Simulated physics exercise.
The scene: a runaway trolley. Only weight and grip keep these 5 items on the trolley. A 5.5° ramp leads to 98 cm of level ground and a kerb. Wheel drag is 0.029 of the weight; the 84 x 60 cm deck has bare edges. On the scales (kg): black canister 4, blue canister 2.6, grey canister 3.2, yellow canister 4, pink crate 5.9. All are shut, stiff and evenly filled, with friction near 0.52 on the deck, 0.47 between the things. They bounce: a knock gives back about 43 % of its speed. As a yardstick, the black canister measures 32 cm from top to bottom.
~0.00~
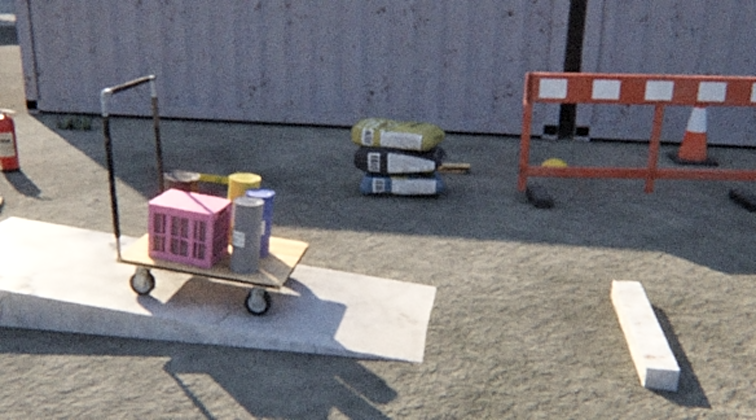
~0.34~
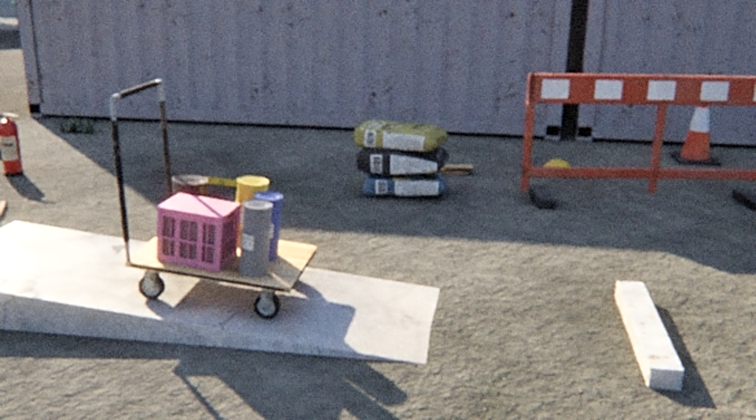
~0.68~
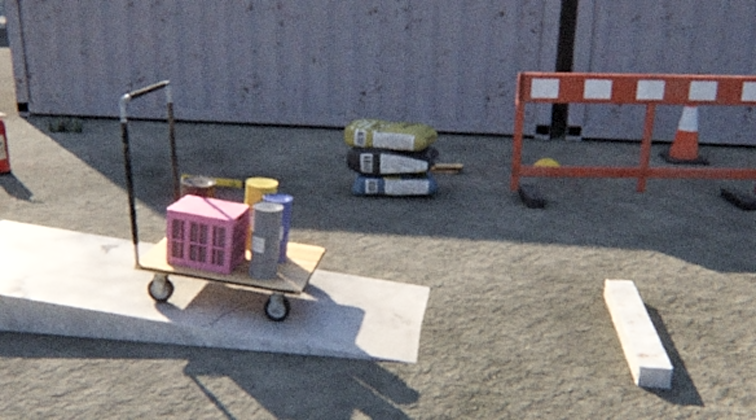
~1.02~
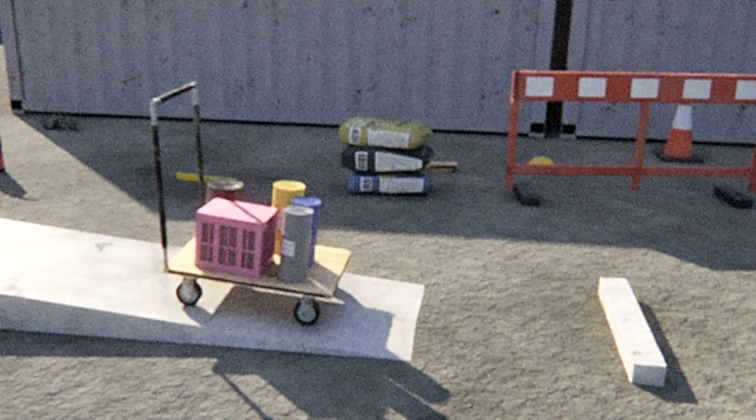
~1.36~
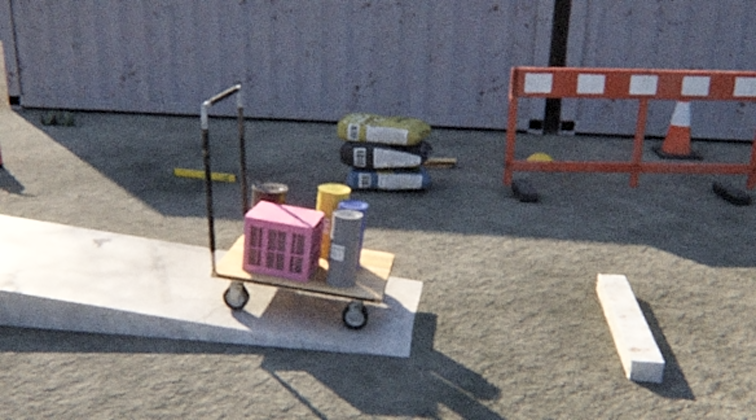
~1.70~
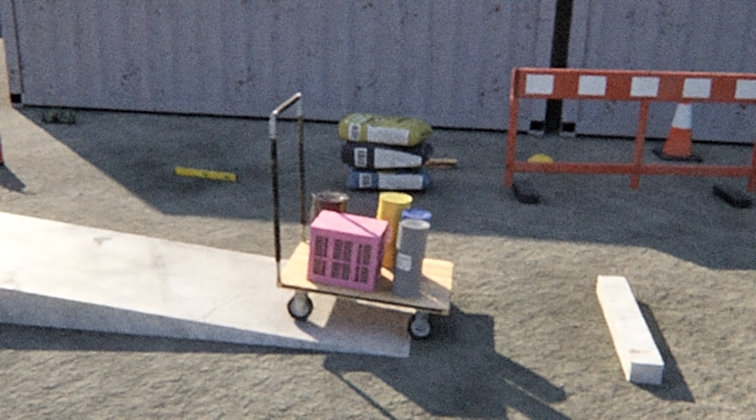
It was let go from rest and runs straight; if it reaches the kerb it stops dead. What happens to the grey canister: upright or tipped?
The grey canister falls over.
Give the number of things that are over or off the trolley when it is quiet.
In all, 2.
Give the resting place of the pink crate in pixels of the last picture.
Near (542, 272).
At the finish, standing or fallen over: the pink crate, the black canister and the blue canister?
The pink crate keeps standing; the black canister keeps standing; the blue canister falls over.
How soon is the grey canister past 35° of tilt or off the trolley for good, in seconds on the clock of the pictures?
At about 2.8 s.
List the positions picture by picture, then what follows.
In the first picture, kerb 173 cm ahead; grey canister (247, 235).
In the second picture, kerb 171 cm ahead; pink crate (199, 232).
In the third picture, kerb 160 cm ahead.
In the fourth picture, kerb 143 cm ahead; pink crate (237, 237).
In the fifth picture, kerb 118 cm ahead.
In the sixth picture, kerb 86 cm ahead; grey canister (410, 258); yellow canister (392, 230).
By 2.60 s, trolley at the kerb; grey canister rocked 10° off its seat near (607, 272); blue canister rocked 8° off its seat; yellow canister rocked 7° off its seat.
By 3.20 s, trolley at the kerb; blue canister and grey canister now off the trolley; yellow canister rocked 11° off its seat; pink crate 9 cm from its spot.
By 3.70 s, trolley at the kerb; yellow canister rocked 4° off its seat; pink crate 9 cm from its spot; black canister 9 cm from its spot.
When it is over (4.5 s), off the trolley and tipped over, blue canister and grey canister; the other 3 within 10 cm of the start. End places, in pixels of the last picture, grey canister near (746, 345).
